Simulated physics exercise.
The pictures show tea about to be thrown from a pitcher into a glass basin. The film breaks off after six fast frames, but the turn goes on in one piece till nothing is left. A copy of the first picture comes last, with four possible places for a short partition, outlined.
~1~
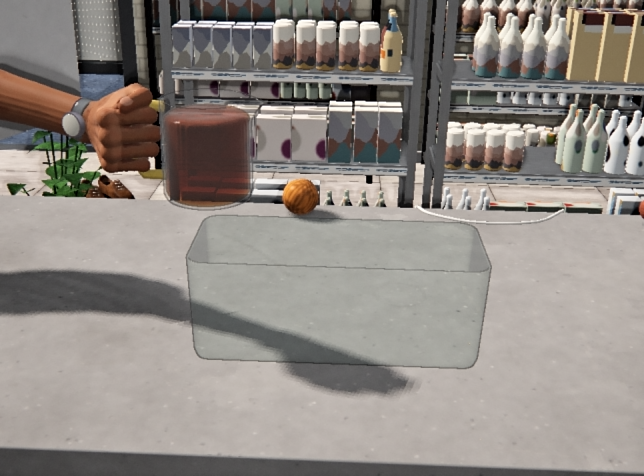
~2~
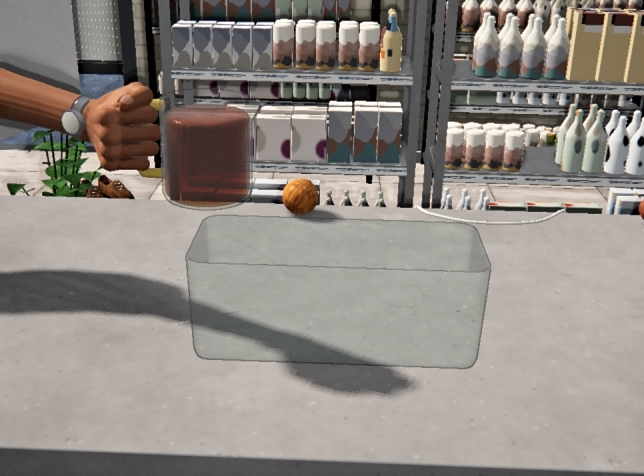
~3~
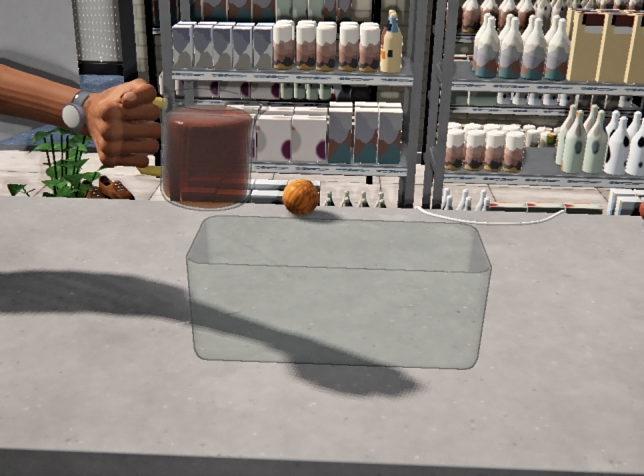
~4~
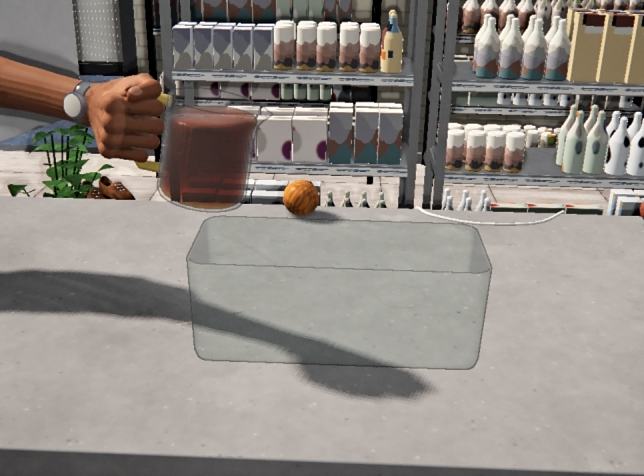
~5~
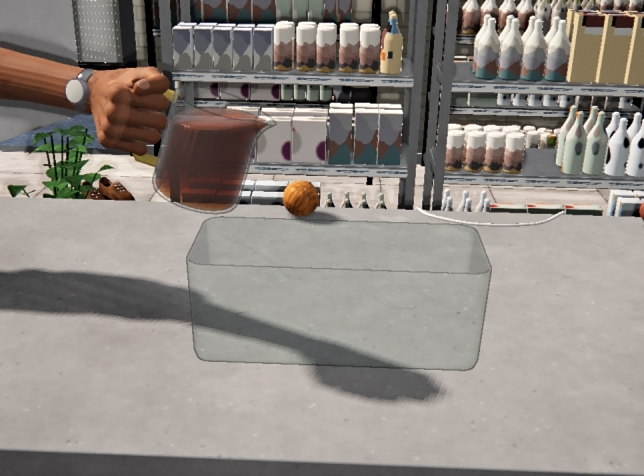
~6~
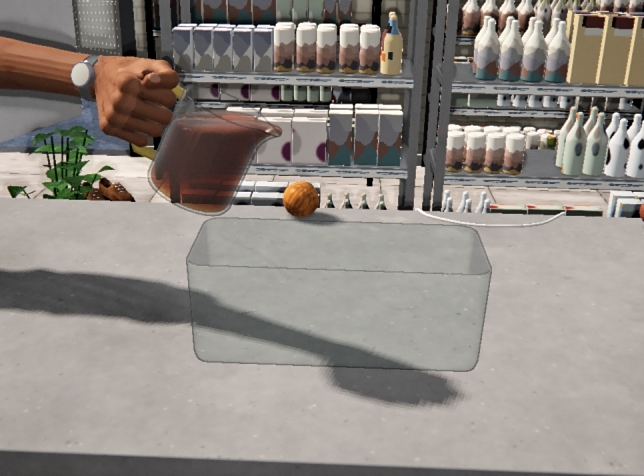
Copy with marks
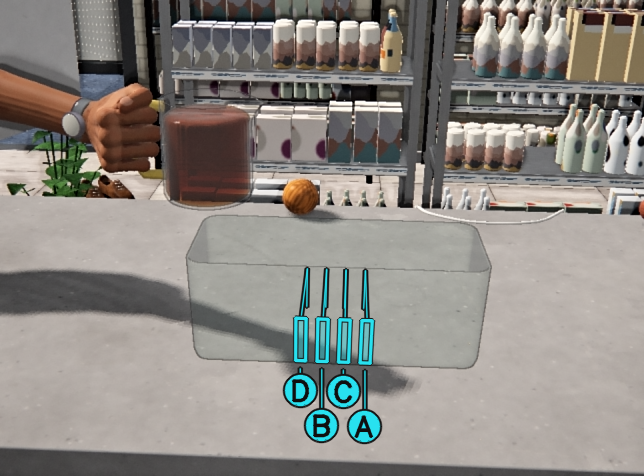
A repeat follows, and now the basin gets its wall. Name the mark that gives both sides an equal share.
Go for B.
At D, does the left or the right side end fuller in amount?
The right side.
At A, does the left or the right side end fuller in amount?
The left side.
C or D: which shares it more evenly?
The answer is D.
On the marked copy, A at (364, 370); B at (321, 369); C at (343, 369); D at (300, 368).
For place A, about 96 % ends left of the wall and 3 % right of it.
For place B, about 50 % ends left of the wall and 49 % right of it.
For place C, about 91 % ends left of the wall and 7 % right of it.
For place D, about 18 % ends left of the wall and 81 % right of it.
